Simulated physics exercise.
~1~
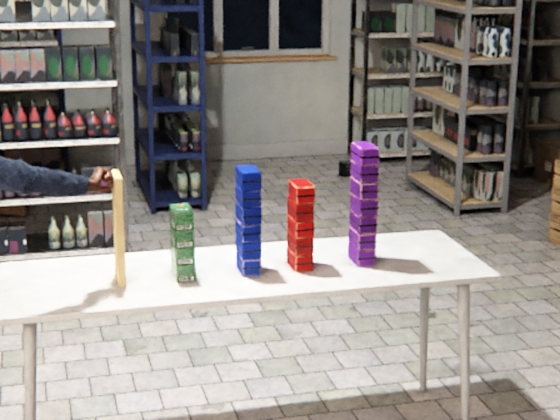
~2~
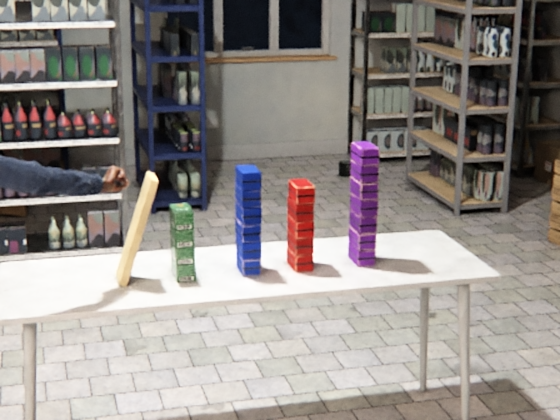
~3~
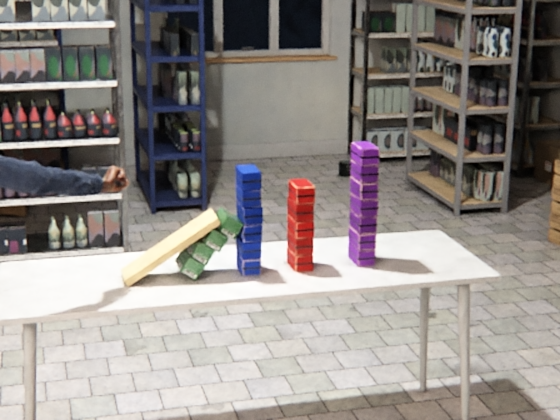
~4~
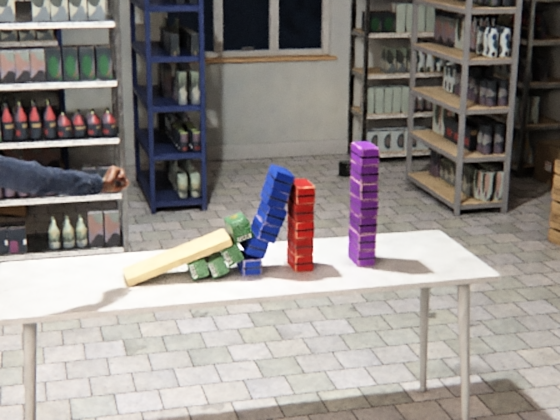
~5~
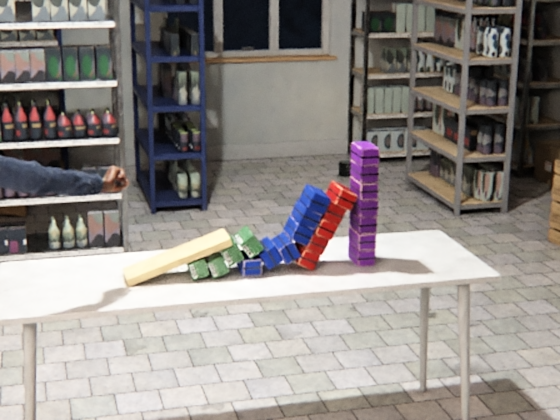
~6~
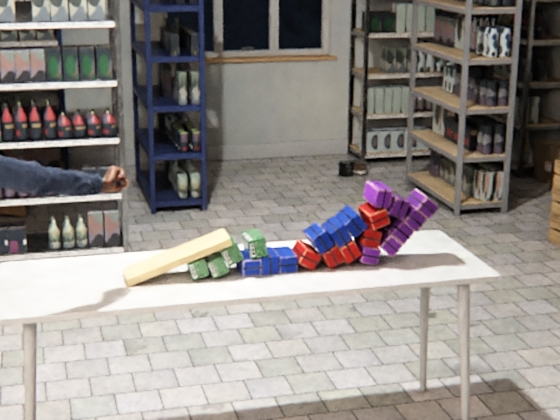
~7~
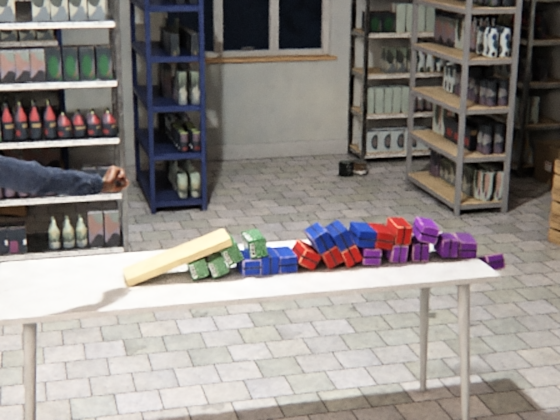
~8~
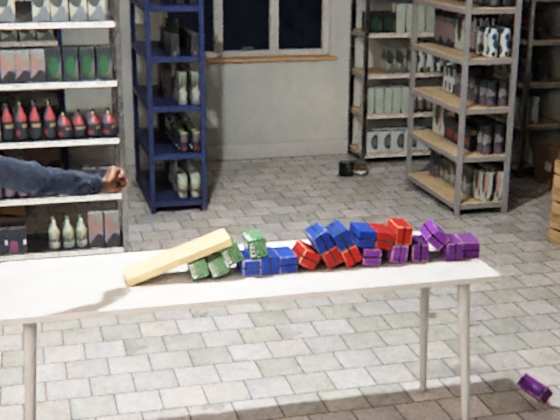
An arm tips a wooden board rightward, toppling green, blue, red and purple stacks in turn, one purple block landing on the floor.
